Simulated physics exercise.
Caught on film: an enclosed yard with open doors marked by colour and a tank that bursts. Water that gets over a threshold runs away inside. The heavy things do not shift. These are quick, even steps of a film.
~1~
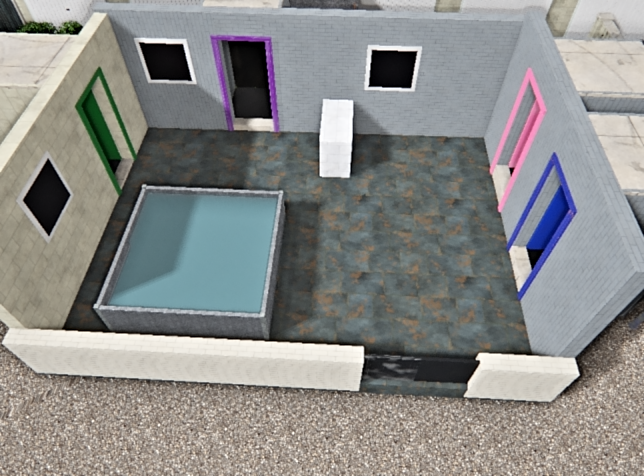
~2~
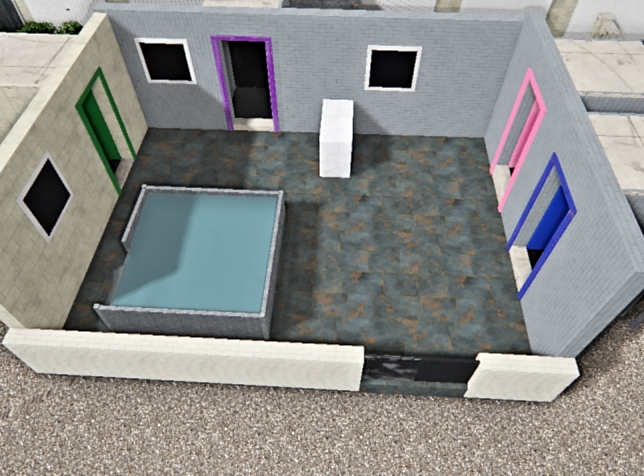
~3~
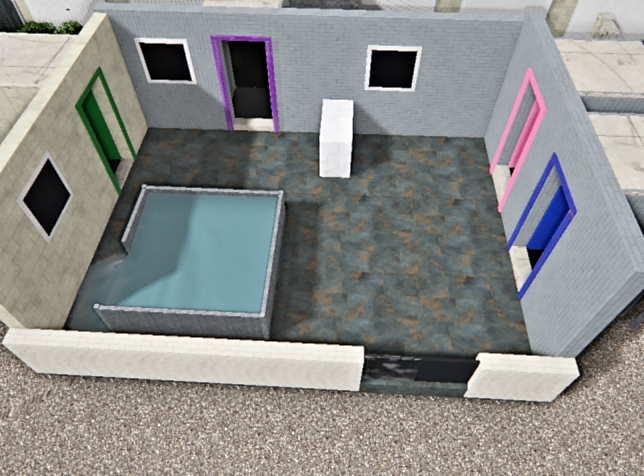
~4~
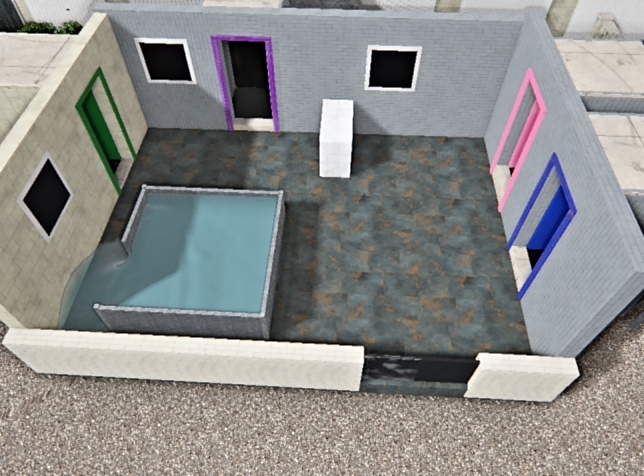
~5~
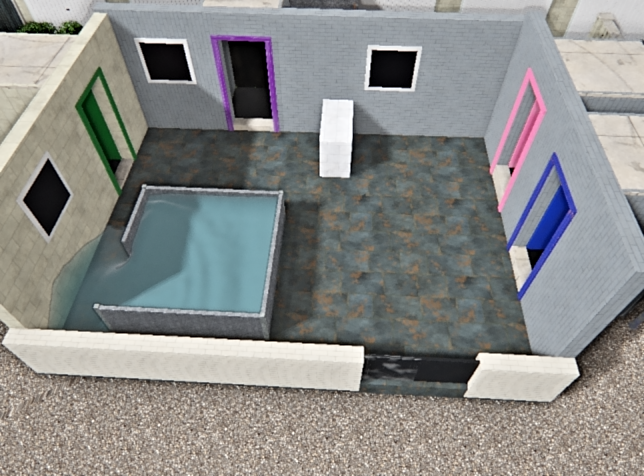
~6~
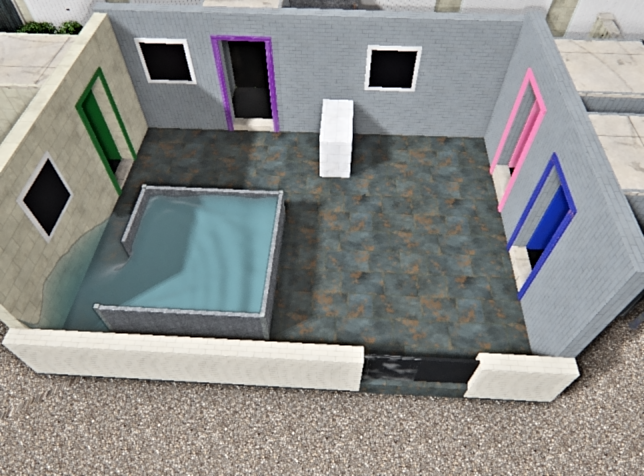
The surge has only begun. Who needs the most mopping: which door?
It is the green one.
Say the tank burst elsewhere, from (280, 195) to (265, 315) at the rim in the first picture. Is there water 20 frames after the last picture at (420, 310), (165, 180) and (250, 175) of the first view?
In turn: Awash, no water, no water.
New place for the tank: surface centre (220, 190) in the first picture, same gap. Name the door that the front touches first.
That is the door marked green.
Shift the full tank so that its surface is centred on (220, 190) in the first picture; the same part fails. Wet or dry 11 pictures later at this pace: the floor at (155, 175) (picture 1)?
Answer: Under water.
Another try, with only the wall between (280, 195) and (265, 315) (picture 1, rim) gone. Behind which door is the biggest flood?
That is the door marked blue.
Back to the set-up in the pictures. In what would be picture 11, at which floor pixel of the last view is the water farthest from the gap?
At about (137, 154).
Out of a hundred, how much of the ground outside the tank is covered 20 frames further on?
About 50 per cent.
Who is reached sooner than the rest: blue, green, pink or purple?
First comes the green door.
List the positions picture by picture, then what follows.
The open tank at (198, 248) is whole and still, in the first frame.
The front is at a hidden place, out from the gap at (123, 288), in the second frame.
Water pours out at (124, 290) and has run to (101, 264), in the third frame.
The front is at (97, 250), out from the gap at (125, 291), in the fourth frame.
Water pours out at (125, 291) and has run to (104, 232), in the fifth frame.
The front is at (111, 217), out from the gap at (124, 291), in the sixth frame.
A moment on, water covers 15 % of the floor; pink door not reached, blue door not reached, purple door not reached, green door wet at the sill, nothing in.
Next, water covers 25 % of the floor; pink door not reached, blue door not reached, purple door not reached, green door wet at the sill, nothing in.
Then, water covers 50 % of the floor; pink door not reached, blue door wet at the sill, nothing in, purple door wet at the sill, nothing in, green door a trickle in.
Later, water covers 90 % of the floor; pink door wet at the sill, nothing in, blue door wet at the sill, nothing in, purple door wet at the sill, nothing in, green door some in.
In the end, water covers 100 % of the floor; pink door wet at the sill, nothing in, blue door wet at the sill, nothing in, purple door wet at the sill, nothing in, green door some in; the green door has let in the most.
